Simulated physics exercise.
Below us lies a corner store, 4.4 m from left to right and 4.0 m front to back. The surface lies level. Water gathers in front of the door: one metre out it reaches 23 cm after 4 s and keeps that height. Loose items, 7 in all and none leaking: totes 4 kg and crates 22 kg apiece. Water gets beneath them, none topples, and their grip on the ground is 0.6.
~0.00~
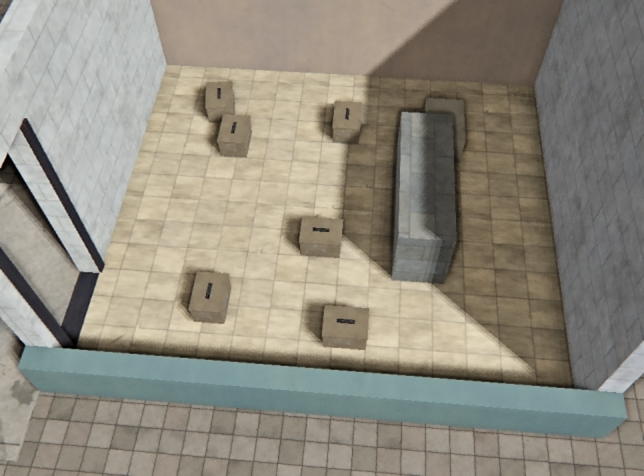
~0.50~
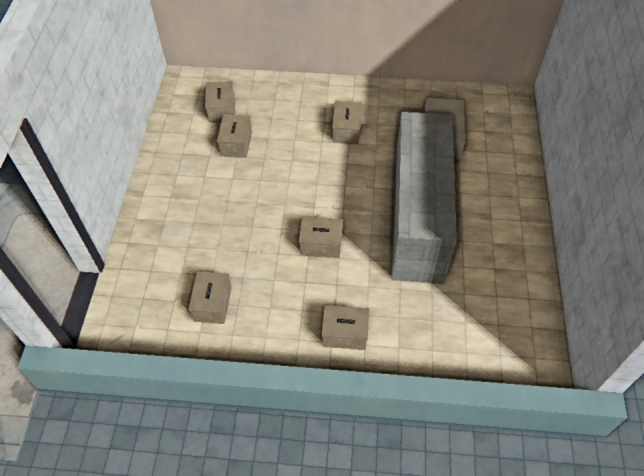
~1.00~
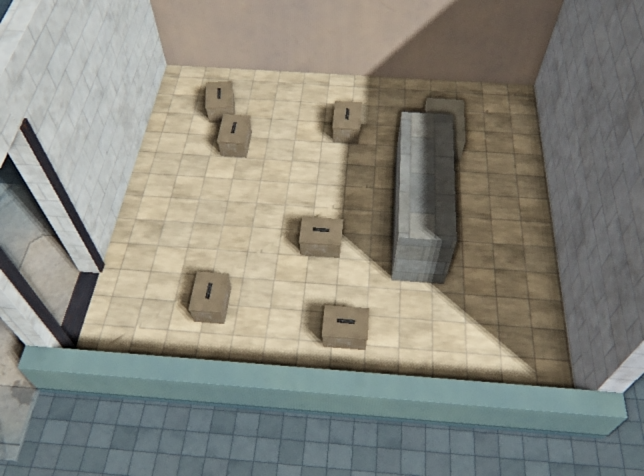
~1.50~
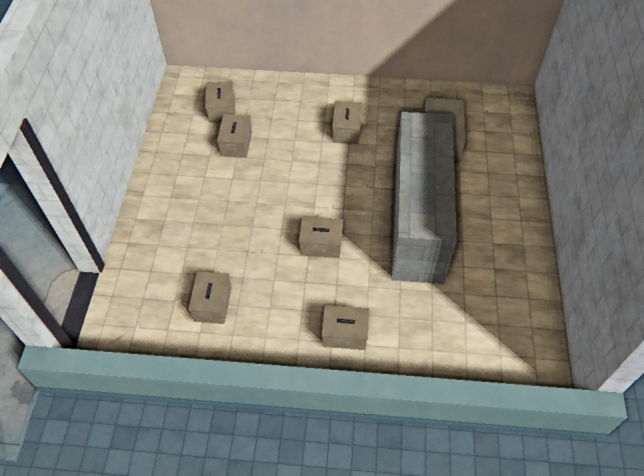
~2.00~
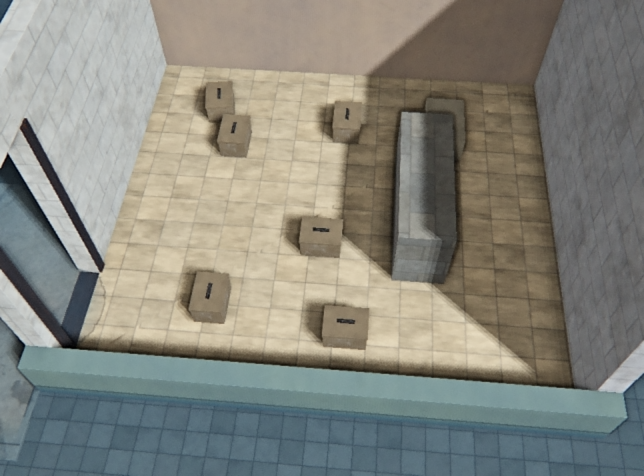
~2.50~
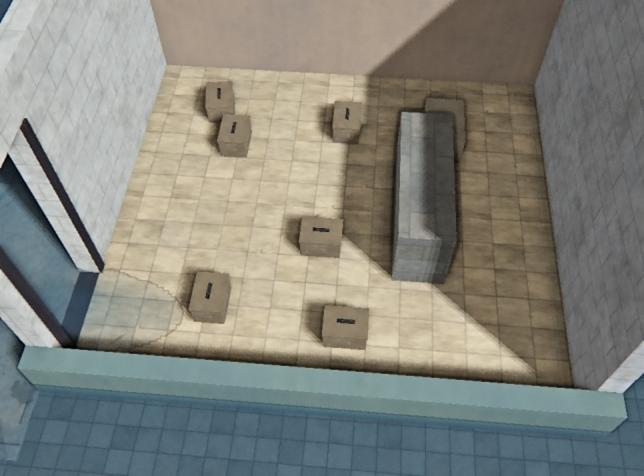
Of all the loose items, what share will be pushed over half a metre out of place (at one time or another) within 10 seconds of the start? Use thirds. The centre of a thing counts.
Share: One to two thirds.
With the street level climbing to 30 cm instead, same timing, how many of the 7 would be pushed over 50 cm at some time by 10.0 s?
In that case 4 of them.
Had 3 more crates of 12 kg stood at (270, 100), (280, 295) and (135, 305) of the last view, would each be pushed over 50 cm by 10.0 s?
In that order: Short of it, more, more.
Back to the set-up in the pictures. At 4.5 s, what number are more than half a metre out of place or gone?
I count 1.
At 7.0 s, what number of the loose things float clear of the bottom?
I count 3.
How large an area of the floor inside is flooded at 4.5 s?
Some 5.5 m2.
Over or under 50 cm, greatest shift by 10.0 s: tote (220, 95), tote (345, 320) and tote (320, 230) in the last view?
In turn: Less, more, over.
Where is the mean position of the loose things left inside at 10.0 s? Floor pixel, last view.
Around (361, 110).
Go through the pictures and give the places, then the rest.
The first frame shows a tote at (321, 230), on the bottom; a tote at (234, 128) rests on the ground; water covers 0.0 m2; 0 of 7 have shifted.
The second frame shows a tote at (321, 230), on the bottom; a tote at (234, 128), on the bottom; water covers 0.0 m2; 0 of 7 have shifted.
The third frame shows a tote at (321, 230), on the bottom; a tote at (234, 128), on the bottom; 0.0 m2 under water; 0 of 7 have shifted.
The fourth frame shows a tote at (321, 230), on the bottom; a tote at (234, 128), on the bottom; water covers 0.0 m2; 0 of 7 have shifted.
The fifth frame shows a tote at (321, 230) rests on the ground; a tote at (234, 128), on the bottom; 0.0 m2 under water; 0 of 7 have shifted.
The sixth frame shows a tote at (321, 230), on the bottom; a tote at (234, 128) rests on the ground; water covers 0.5 m2; 0 of 7 have shifted.
After 3.5 s 0 of 7 are over 50 cm from their spots; 0 afloat.
After 4.5 s 1 of 7 are over 50 cm from their spots; 0 afloat.
After 7.0 s 3 of 7 are over 50 cm from their spots; 3 afloat.
After 10.0 s 4 of 7 are over 50 cm from their spots, and 4 have been at some point; 4 afloat.
